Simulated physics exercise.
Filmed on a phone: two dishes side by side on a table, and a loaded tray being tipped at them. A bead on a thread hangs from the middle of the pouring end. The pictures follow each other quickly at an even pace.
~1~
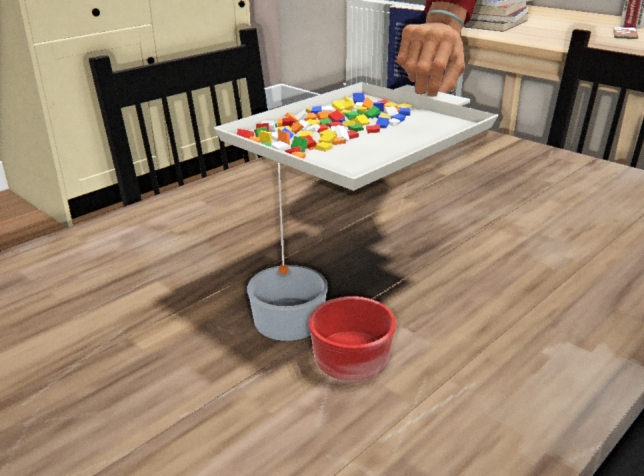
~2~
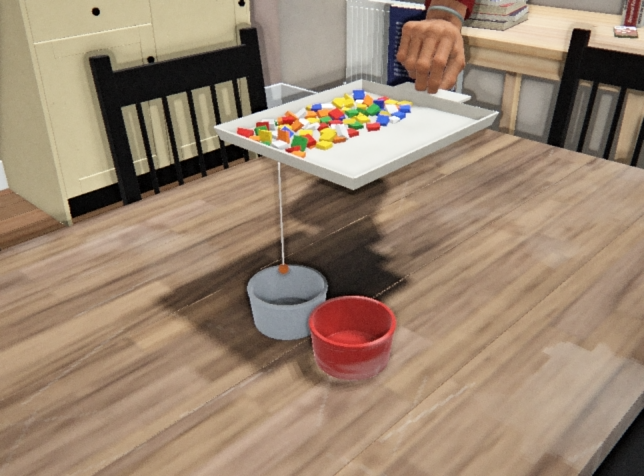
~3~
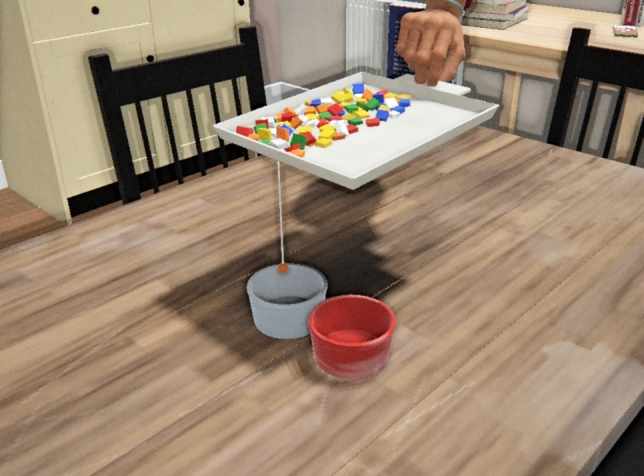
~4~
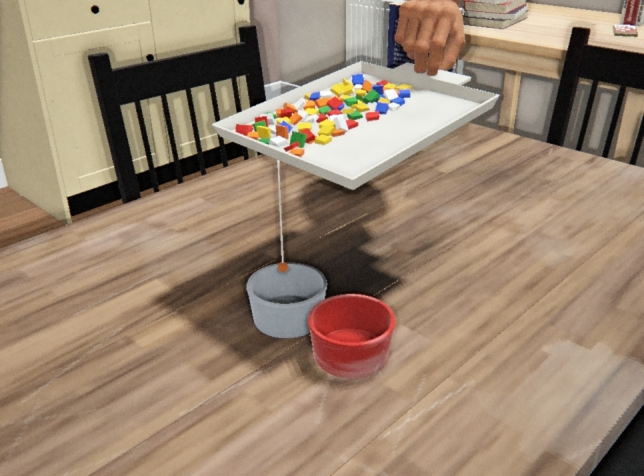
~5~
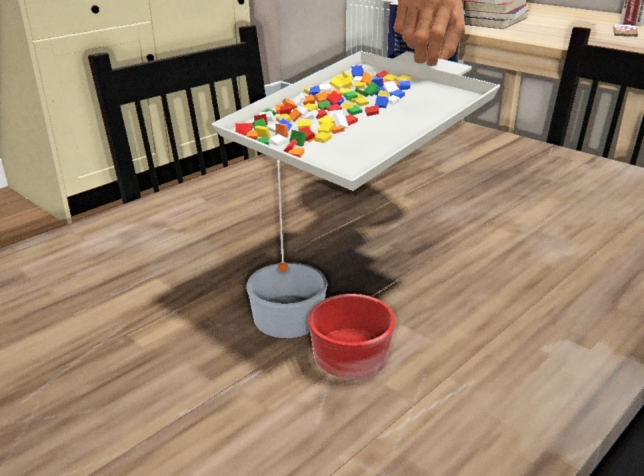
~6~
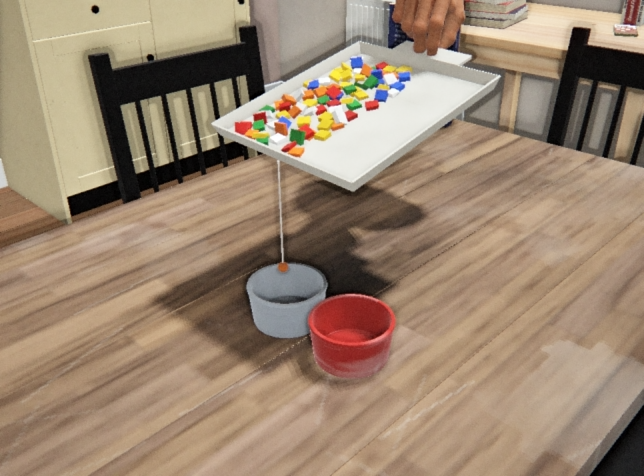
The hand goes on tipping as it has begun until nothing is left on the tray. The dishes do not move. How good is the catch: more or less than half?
Caught overall: Under half.
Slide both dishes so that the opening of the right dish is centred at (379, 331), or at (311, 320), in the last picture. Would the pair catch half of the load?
At the first place less than half, at the second most of it.
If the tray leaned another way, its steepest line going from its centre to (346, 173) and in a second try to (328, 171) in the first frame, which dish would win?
First the dish on the right, then the right-hand dish.
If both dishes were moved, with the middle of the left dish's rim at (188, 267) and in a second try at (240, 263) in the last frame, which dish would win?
In turn: The right-hand dish; right.
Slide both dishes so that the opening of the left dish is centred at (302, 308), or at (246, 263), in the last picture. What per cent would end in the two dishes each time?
Roughly 60 per cent, and 20 per cent.
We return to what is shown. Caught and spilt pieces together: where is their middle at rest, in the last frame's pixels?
Roughly at (284, 356).
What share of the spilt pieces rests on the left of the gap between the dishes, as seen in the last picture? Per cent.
Close to 100 per cent.
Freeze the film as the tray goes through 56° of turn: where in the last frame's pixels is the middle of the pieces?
Around (287, 139).
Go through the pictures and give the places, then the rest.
The first picture shows corners of the pouring end at (221, 127) and (354, 175), level; middle of the load at (336, 117), mosaic tiles; left dish at (260, 315); right dish at (324, 354); bead on its thread at (284, 270).
The second picture shows corners of the pouring end at (220, 127) and (354, 175), level; middle of the load at (336, 115).
The third picture shows corners of the pouring end at (220, 125) and (353, 175), tipped barely, lowest at the right corner; middle of the load at (335, 110).
The fourth picture shows corners of the pouring end at (219, 124) and (352, 175), tipped a little, lowest at the right corner; middle of the load at (335, 104).
The fifth picture shows corners of the pouring end at (218, 123) and (352, 176), tipped a little, lowest at the right corner; middle of the load at (334, 98).
The sixth picture shows corners of the pouring end at (218, 123) and (352, 178), tipped a little, lowest at the right corner; middle of the load at (334, 93); left dish at (259, 313); right dish at (323, 352).
Soon, tray tipped steeply; nearly all on the tray; a stray few in the air.
A while on, tray tipped right over; a small part on the tray; about a quarter in the right dish; a stray few in the left dish; about a third outside both; about a third in the air.
Towards the end, tray tipped past a quarter turn; about a quarter in the right dish; a stray few in the left dish; about two thirds outside both.
Finally, tray tipped past a quarter turn; about a quarter in the right dish; a stray few in the left dish; about two thirds outside both.
